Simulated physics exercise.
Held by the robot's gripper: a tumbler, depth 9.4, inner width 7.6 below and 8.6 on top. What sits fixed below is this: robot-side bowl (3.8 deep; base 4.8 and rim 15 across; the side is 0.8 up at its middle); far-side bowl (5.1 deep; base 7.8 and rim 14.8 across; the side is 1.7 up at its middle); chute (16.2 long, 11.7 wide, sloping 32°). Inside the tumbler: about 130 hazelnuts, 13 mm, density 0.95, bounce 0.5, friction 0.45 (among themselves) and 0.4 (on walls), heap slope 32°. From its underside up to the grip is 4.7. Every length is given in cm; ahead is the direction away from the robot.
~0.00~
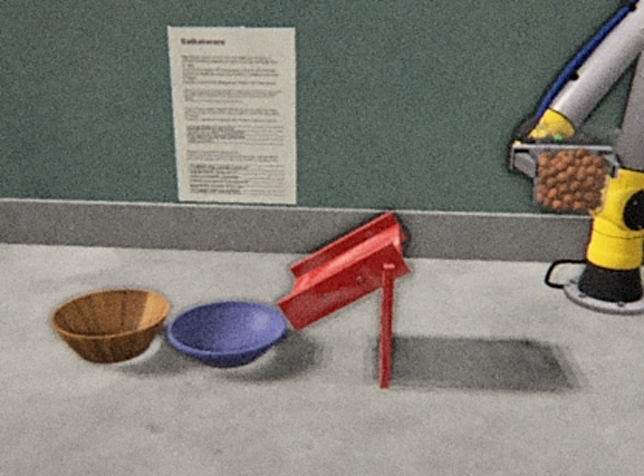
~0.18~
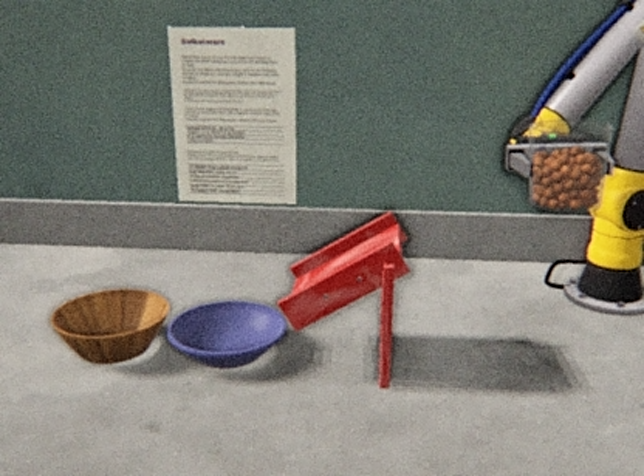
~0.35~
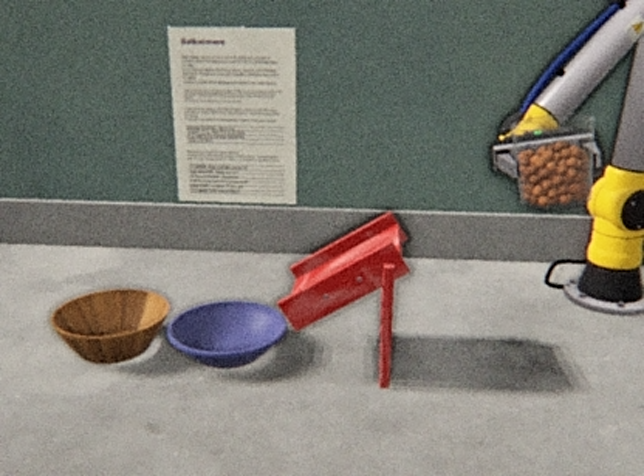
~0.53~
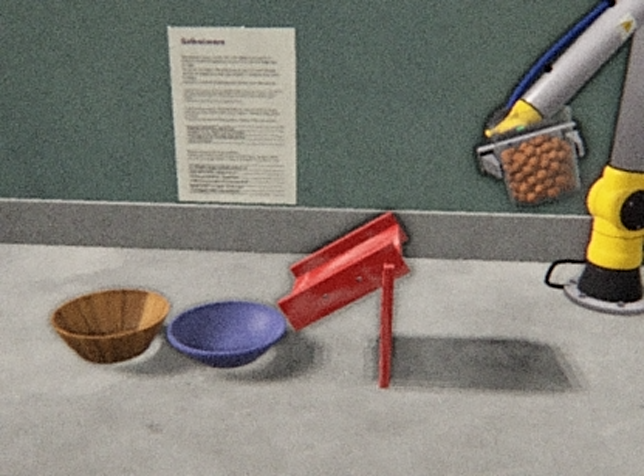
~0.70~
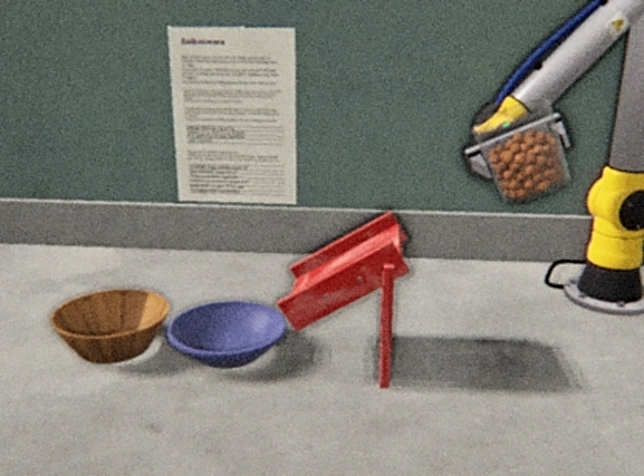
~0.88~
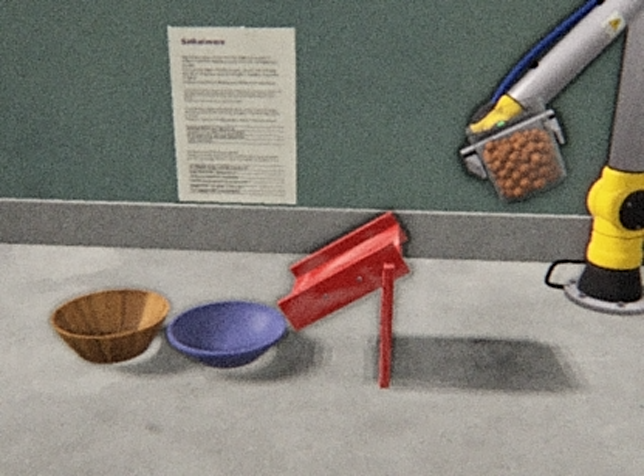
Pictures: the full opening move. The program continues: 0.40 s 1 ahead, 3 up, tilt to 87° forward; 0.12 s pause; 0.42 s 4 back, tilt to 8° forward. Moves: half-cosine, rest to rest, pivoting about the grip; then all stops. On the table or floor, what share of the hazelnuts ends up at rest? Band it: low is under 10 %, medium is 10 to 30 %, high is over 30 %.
Band: Medium.
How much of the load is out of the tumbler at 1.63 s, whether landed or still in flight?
Some 15 per cent.
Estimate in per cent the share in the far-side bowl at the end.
Estimate: Close to 0 %.
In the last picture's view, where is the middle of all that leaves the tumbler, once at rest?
Roughly at pixel (363, 349).
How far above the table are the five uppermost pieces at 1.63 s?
Close to 34 cm.
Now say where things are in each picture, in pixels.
The tumbler middle at (573, 169), level; upper third of the load around (572, 165), from x 540 to 605, top at y 155; 133 in the tumbler, in the first picture.
The tumbler middle at (568, 168), tilted 3° forward; upper third of the load around (568, 163), from x 540 to 600, top at y 150, in the second picture.
The tumbler middle at (554, 163), tilted 9° forward; upper third of the load around (562, 159), from x 525 to 585, top at y 145, in the third picture.
The tumbler middle at (537, 158), tilted 18° forward; upper third of the load around (547, 153), from x 505 to 570, top at y 140, in the fourth picture.
The tumbler middle at (524, 154), tilted 24° forward; upper third of the load around (533, 149), from x 495 to 560, top at y 135, in the fifth picture.
The tumbler middle at (519, 152), tilted 27° forward; upper third of the load around (528, 148), from x 490 to 555, top at y 135; 133 in the tumbler, in the sixth picture.
After 1.26 s, tilted 86° forward, highest piece 34 above the table; 133 in the tumbler.
After 1.63 s, tilted 41° forward, highest piece 34 above the table; 116 in the tumbler, 4 on the table or floor, 13 on the chute or in flight.
After 2.02 s, tilted 8° forward, highest piece 34 above the table; 115 in the tumbler, 16 on the table or floor, 2 on the chute or in flight.
After 3.07 s, tilted 8° forward, highest piece 34 above the table; 115 in the tumbler, 18 on the table or floor.
In the end, 115 in the tumbler, 18 on the table or floor. That is 14 % on the table or floor.
